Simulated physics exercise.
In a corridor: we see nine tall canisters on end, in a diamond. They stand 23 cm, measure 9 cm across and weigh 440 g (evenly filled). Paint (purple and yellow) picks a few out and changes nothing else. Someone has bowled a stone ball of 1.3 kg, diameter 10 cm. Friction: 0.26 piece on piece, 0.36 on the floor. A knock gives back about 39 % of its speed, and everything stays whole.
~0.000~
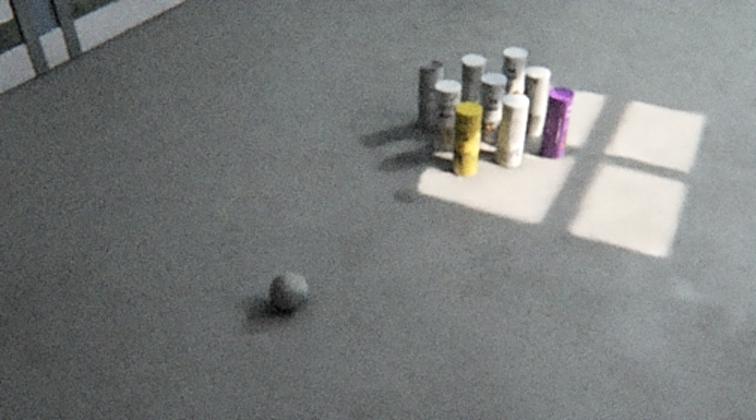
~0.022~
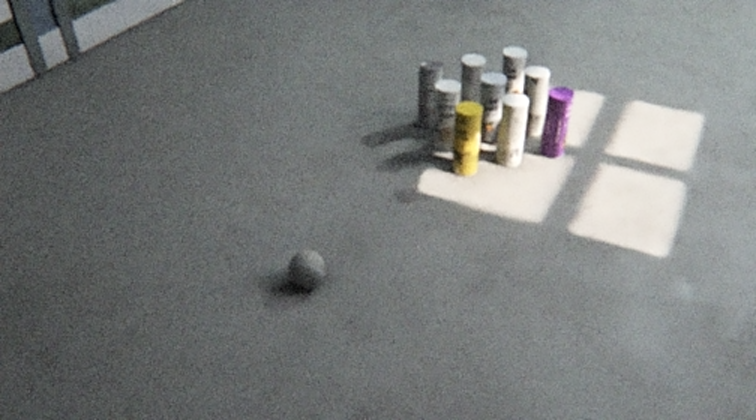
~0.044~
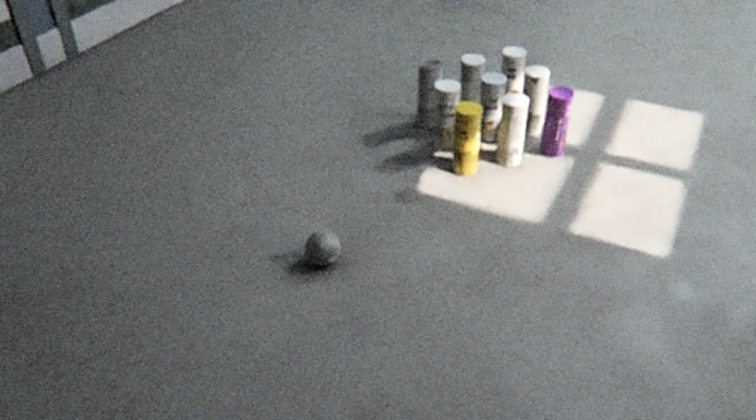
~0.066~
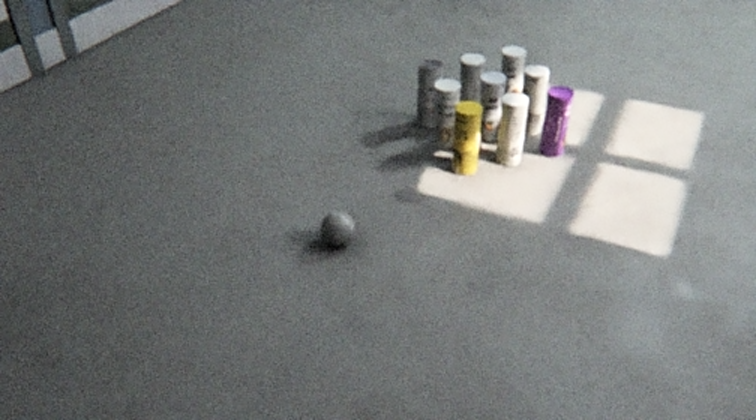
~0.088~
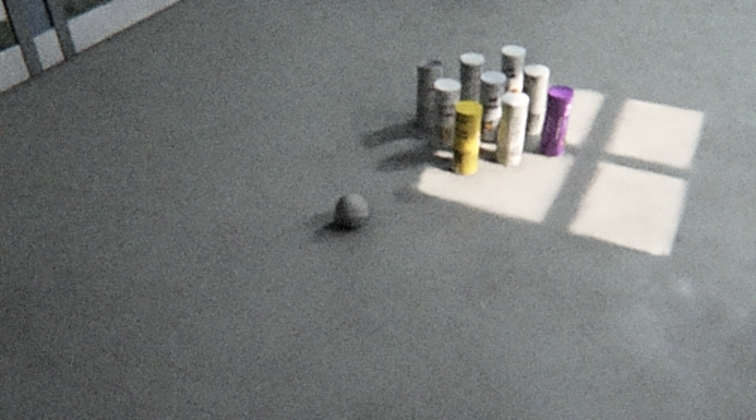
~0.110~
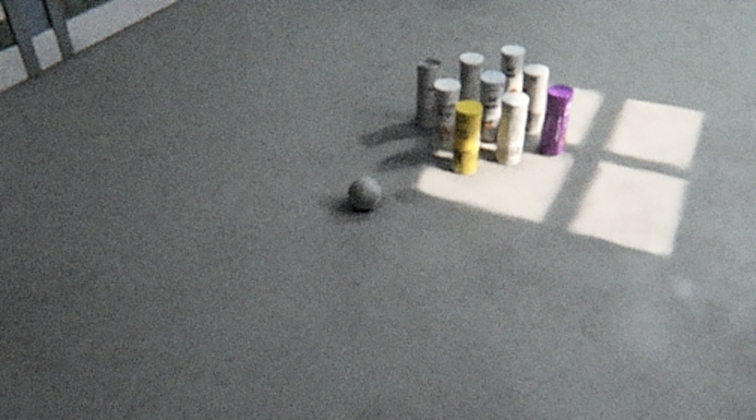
A dark grey ball rolls steadily across a smooth grey floor, seen from above at an angle, with a strip of wall or window frame in the upper left corner. Nine upright canisters stand clustered at the upper right beside window-shaped patches of light, one yellow in front, one purple at the right, the others white and grey. The ball moves up and rightward from lower left of centre, nearing the untouched group, while the camera shifts very slightly.
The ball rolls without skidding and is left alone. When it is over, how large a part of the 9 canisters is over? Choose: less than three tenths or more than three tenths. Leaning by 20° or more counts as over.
It comes to fewer than three in ten.
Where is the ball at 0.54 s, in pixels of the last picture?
Near (480, 19).
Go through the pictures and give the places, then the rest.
In the first picture (places mark the middle of the side facing us; the camera moves round a little), ball (289, 291) 80 cm before the front row; yellow canister (460, 145); purple canister (551, 129); nothing disturbed.
In the second picture, ball (307, 269) 71 cm before the front row; purple canister (550, 128).
In the third picture, ball (323, 248) 61 cm before the front row; purple canister (550, 128).
In the fourth picture, ball (338, 228) 52 cm before the front row; yellow canister (459, 144).
In the fifth picture, ball (351, 210) 42 cm before the front row; yellow canister (459, 144).
In the sixth picture, ball (364, 193) 33 cm before the front row; yellow canister (459, 144); purple canister (550, 127); nothing disturbed.
After 0.32 s, ball still moving; 1 of the 9 canisters over.
By the end (1.3 s), ball rolling away; 1 of the 9 canisters over; purple canister unmoved; yellow canister unmoved. That is 11 per cent. As the last picture would show them, middles, purple canister near (555, 122), yellow canister near (466, 139).
